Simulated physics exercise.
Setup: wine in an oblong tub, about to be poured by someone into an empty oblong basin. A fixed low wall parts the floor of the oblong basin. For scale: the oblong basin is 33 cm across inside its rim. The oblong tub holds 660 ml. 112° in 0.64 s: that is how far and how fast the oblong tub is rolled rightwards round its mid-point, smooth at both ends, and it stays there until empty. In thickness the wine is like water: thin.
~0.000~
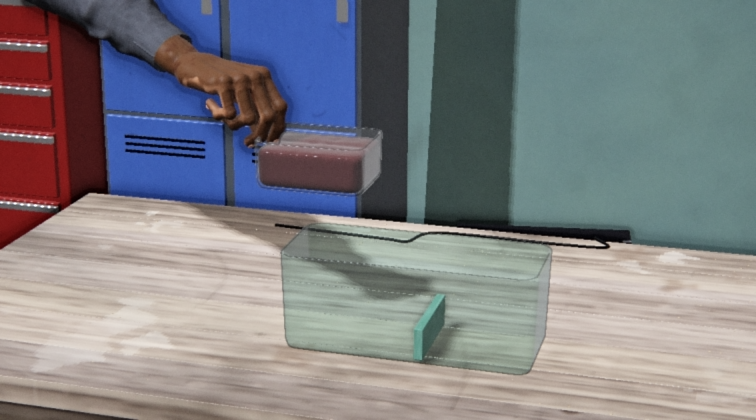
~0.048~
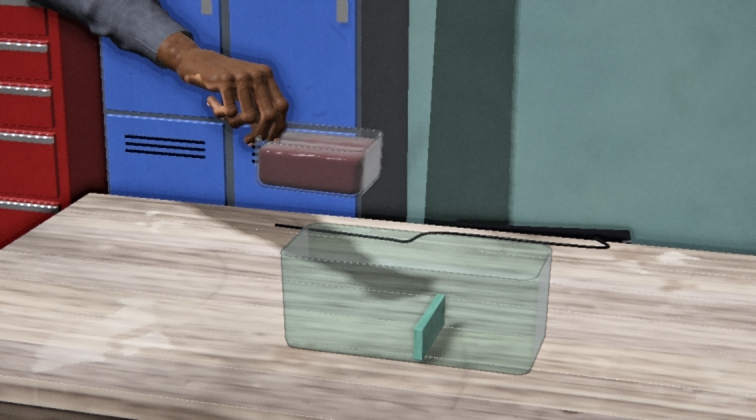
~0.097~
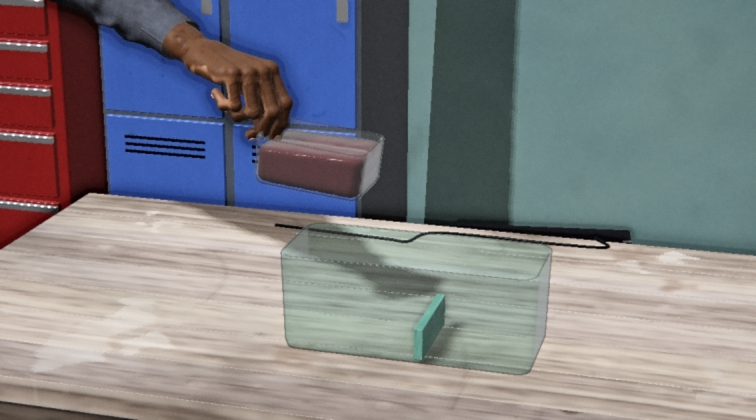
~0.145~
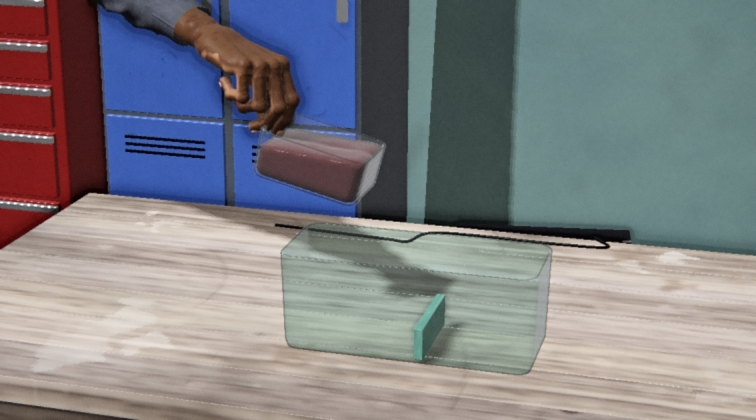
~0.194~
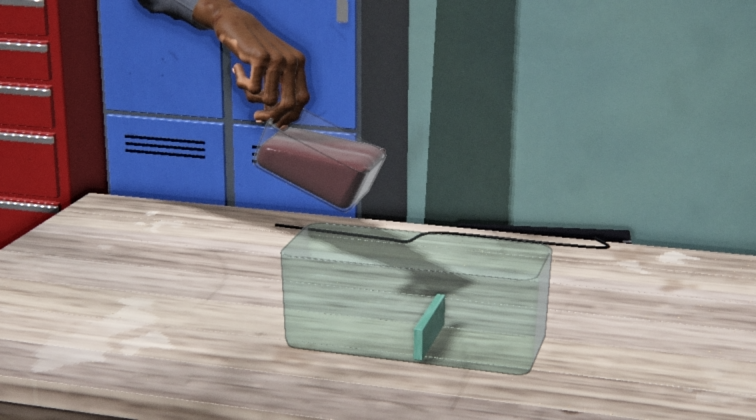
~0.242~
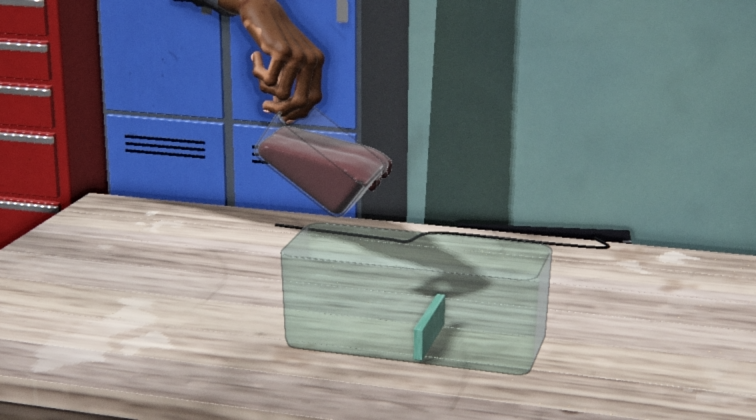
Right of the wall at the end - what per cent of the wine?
Near 17 per cent.
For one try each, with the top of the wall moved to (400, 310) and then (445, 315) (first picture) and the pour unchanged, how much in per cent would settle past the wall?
Around 60 and 10 percent, in that order.
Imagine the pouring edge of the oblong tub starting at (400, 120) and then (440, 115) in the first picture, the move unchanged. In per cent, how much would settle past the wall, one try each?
I'd expect close to 60 per cent and then close to 70 per cent.
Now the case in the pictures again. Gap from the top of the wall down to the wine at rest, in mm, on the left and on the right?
Roughly 20 mm on the left side and roughly 36 mm on the right.
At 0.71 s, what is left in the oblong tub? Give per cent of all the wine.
Around 1 in a hundred is still there.
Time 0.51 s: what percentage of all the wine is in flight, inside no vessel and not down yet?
I'd put it at about 28 percent.
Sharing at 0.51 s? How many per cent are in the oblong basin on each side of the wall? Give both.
About 50 % left, 12 % right.
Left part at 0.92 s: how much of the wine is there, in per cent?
About 74 percent.
By 0.51 s the tilt is 101° and 9 per cent is still to pour, 51 is left of the wall and 11 right of it.
By 0.71 s the tilt is 112° and 1 per cent is still to pour, 74 is left of the wall and 14 right of it.
By 0.92 s the tilt is 112° and 0 per cent is still to pour, 75 is left of the wall and 16 right of it.
By 1.14 s the tilt is 112° and 0 per cent is still to pour, 75 is left of the wall and 17 right of it.
At rest 75 per cent lies left of the wall, 17 right of it and 8 outside.
